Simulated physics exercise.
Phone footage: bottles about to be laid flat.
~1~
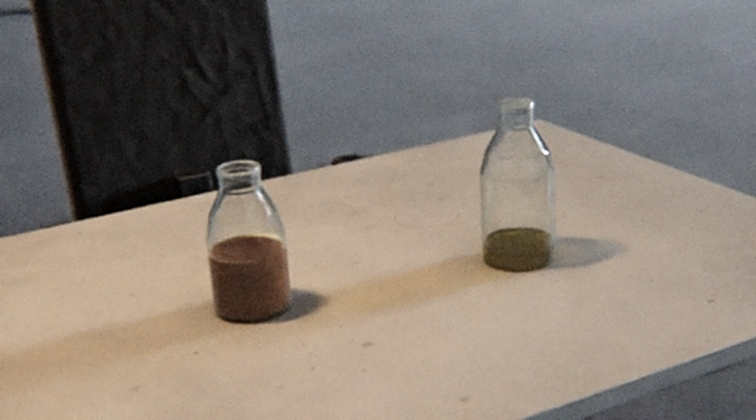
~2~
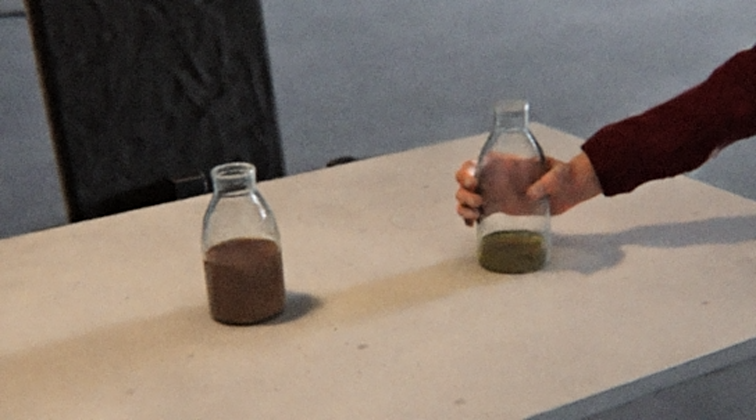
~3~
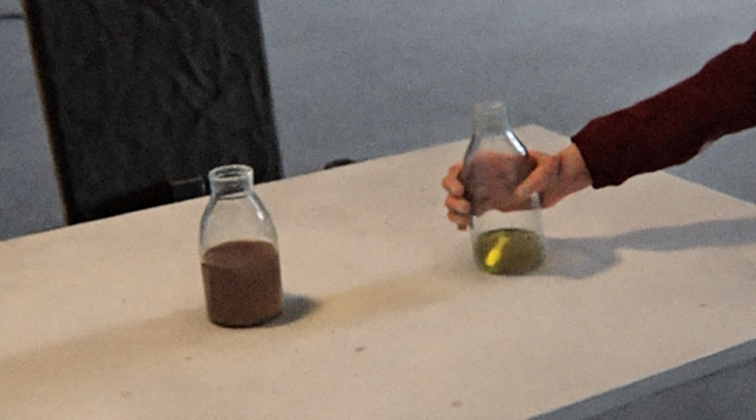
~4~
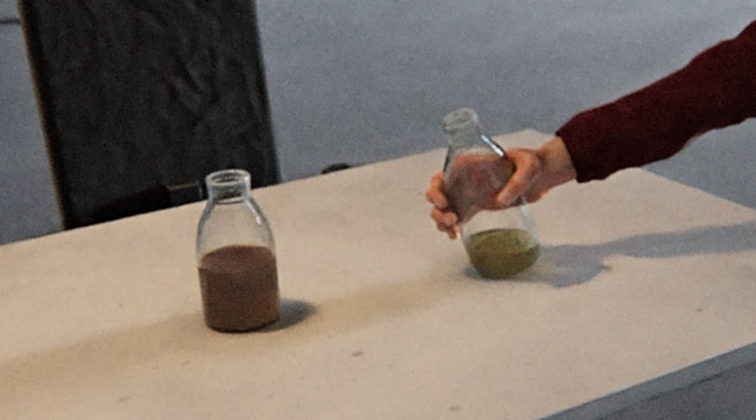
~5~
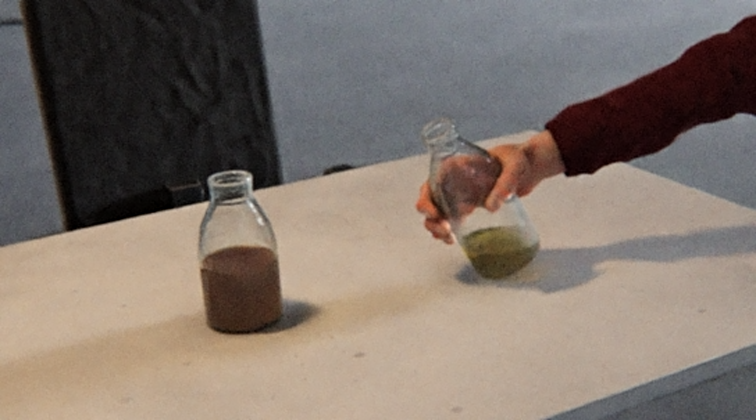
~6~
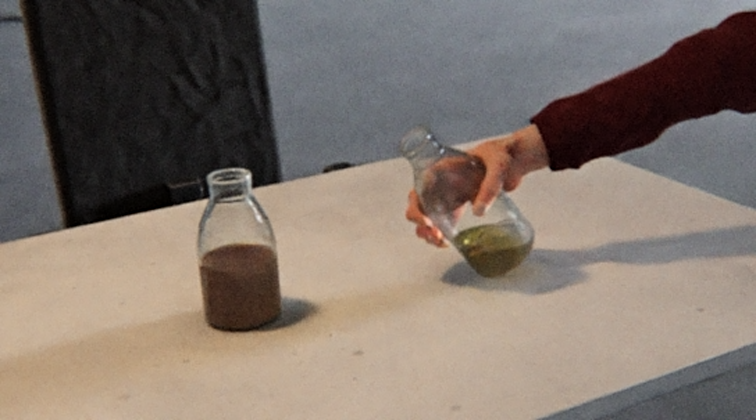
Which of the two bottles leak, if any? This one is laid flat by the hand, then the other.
Left bottle: Leaks; right bottle: No leak.
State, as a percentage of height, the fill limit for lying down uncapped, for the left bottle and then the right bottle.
I'd say near 16 per cent for the first and 20 per cent for the second.
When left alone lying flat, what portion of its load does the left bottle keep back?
40 per cent, roughly.
A moment on, the right bottle is nearly down; right bottle, all still inside.
Further on, the right bottle lies flat; right bottle, all still inside.
When it is over, both lie flat; right bottle, all still inside; left bottle, a puddle at its mouth.
